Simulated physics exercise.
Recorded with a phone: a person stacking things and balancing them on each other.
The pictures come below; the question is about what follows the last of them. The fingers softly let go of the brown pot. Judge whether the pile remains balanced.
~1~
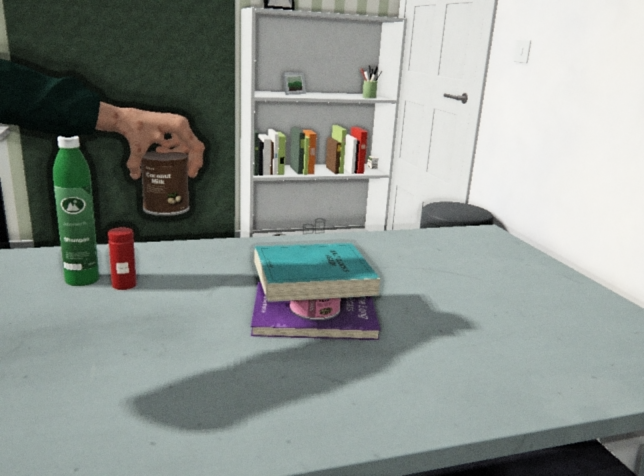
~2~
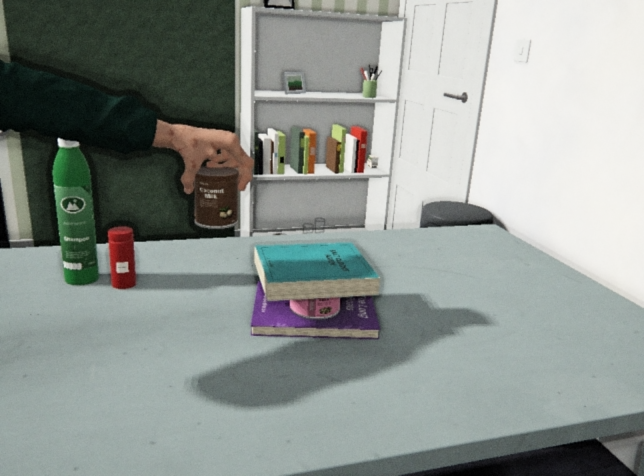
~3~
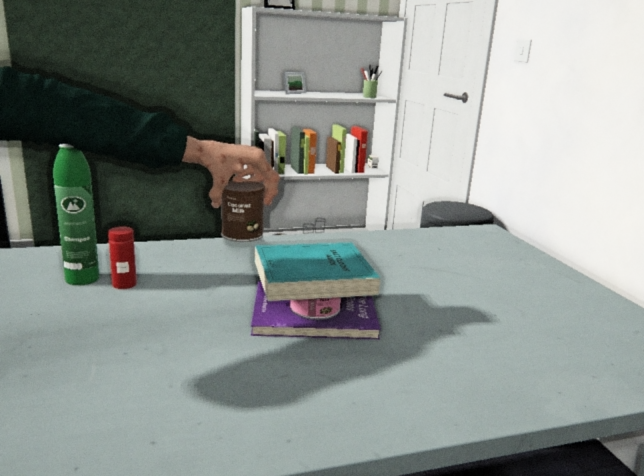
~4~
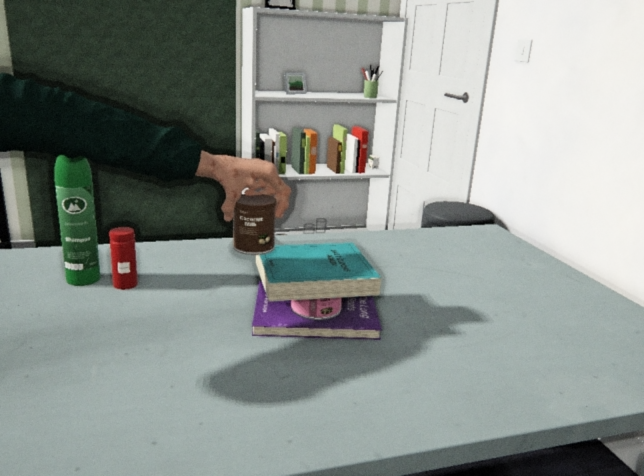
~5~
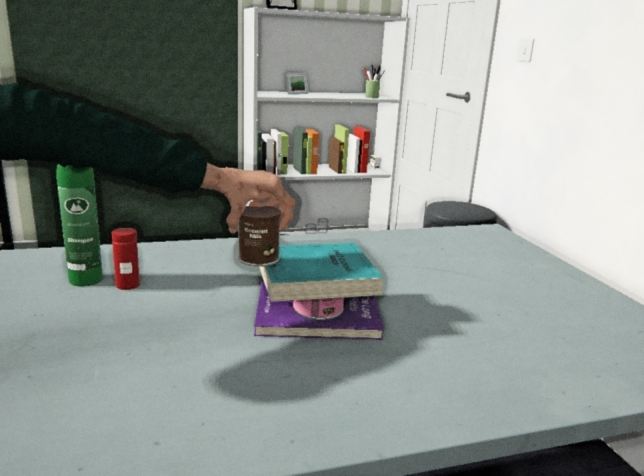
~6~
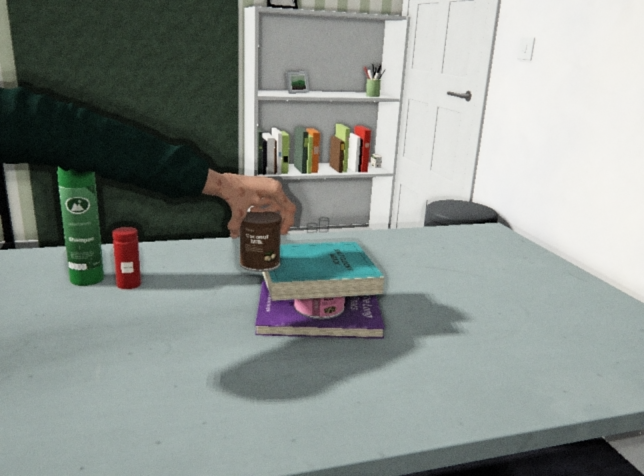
The pile is unstable.
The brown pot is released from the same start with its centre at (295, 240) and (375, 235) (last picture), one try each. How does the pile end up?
Result of try one: The pile remains stable; result of try two: The pile tips over.
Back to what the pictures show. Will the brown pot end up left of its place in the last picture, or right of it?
As we see it, to our left.
Then, 0.30 s after the last picture, brown pot tipped 52° from how it was near (242, 256).
Then, 0.40 s after the last picture, brown pot now fallen.
Then, 0.80 s after the last picture, things are still on the move.
Then, 1.70 s after the last picture, as before.
At rest, fallen, brown pot; the other 5 in place. Seen from the same camera at the end, brown pot near (235, 273). The pile gives way.
